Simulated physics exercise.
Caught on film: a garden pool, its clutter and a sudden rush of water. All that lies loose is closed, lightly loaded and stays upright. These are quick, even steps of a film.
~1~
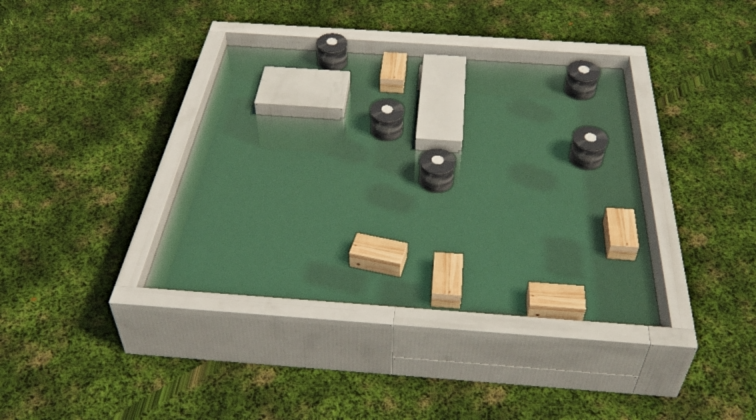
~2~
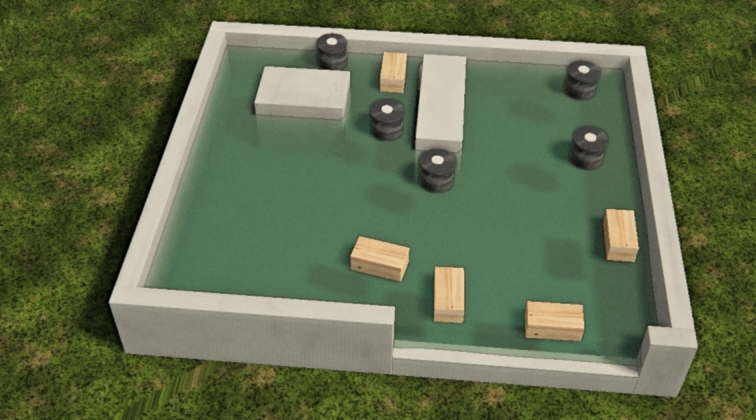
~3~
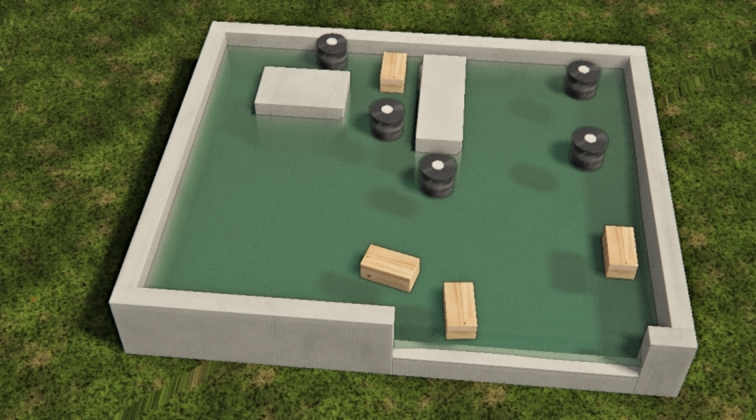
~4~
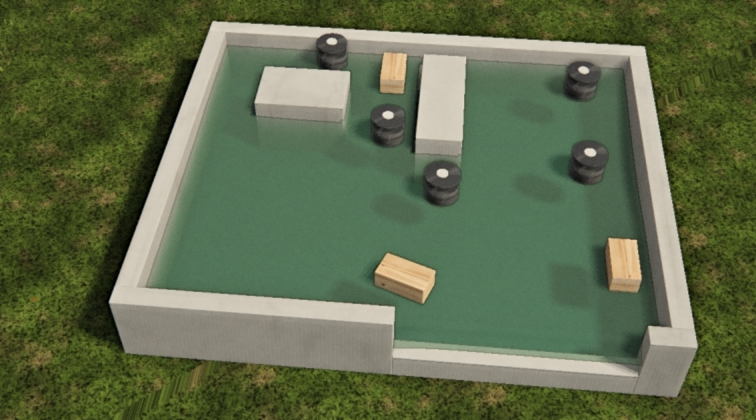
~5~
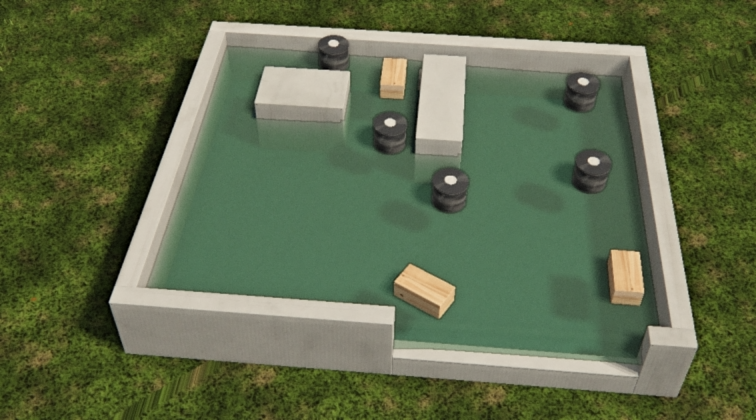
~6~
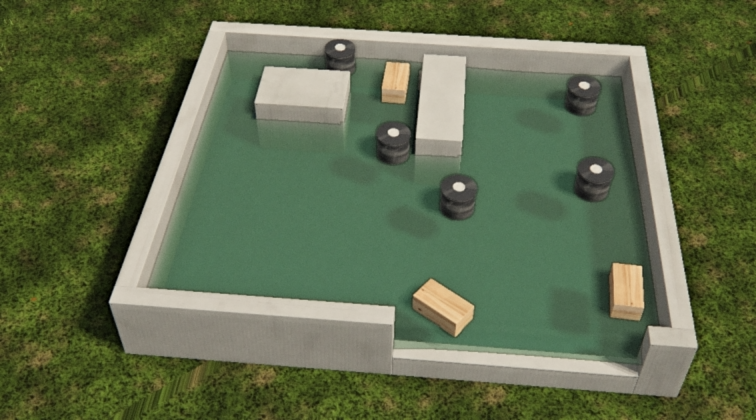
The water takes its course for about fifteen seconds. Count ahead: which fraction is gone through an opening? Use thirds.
It is from one to two thirds.
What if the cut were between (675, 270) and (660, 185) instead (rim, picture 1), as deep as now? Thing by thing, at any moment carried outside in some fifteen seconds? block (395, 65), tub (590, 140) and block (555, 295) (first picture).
In turn: Left behind, through, yes.
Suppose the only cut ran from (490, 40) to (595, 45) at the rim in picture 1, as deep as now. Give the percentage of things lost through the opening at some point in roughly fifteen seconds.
Roughly 30 per cent.
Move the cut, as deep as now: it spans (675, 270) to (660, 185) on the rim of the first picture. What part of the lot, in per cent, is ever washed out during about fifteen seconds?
Some 40 per cent.
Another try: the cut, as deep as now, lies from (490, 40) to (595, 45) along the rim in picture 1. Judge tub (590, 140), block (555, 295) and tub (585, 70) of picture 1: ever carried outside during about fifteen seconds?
In turn: Out, stays, washed out.
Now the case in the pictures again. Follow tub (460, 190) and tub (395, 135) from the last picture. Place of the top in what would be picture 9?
At about (482, 201) and (422, 158).
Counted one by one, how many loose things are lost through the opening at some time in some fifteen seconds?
The number is 4.
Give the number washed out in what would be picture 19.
I count 4.
A moment on, 4 of 10 are out; 6 afloat.
Next, 4 of 10 are out; 6 afloat.
Later, 4 of 10 are out; 6 afloat.
In the end, 4 of 10 are out; 6 afloat.
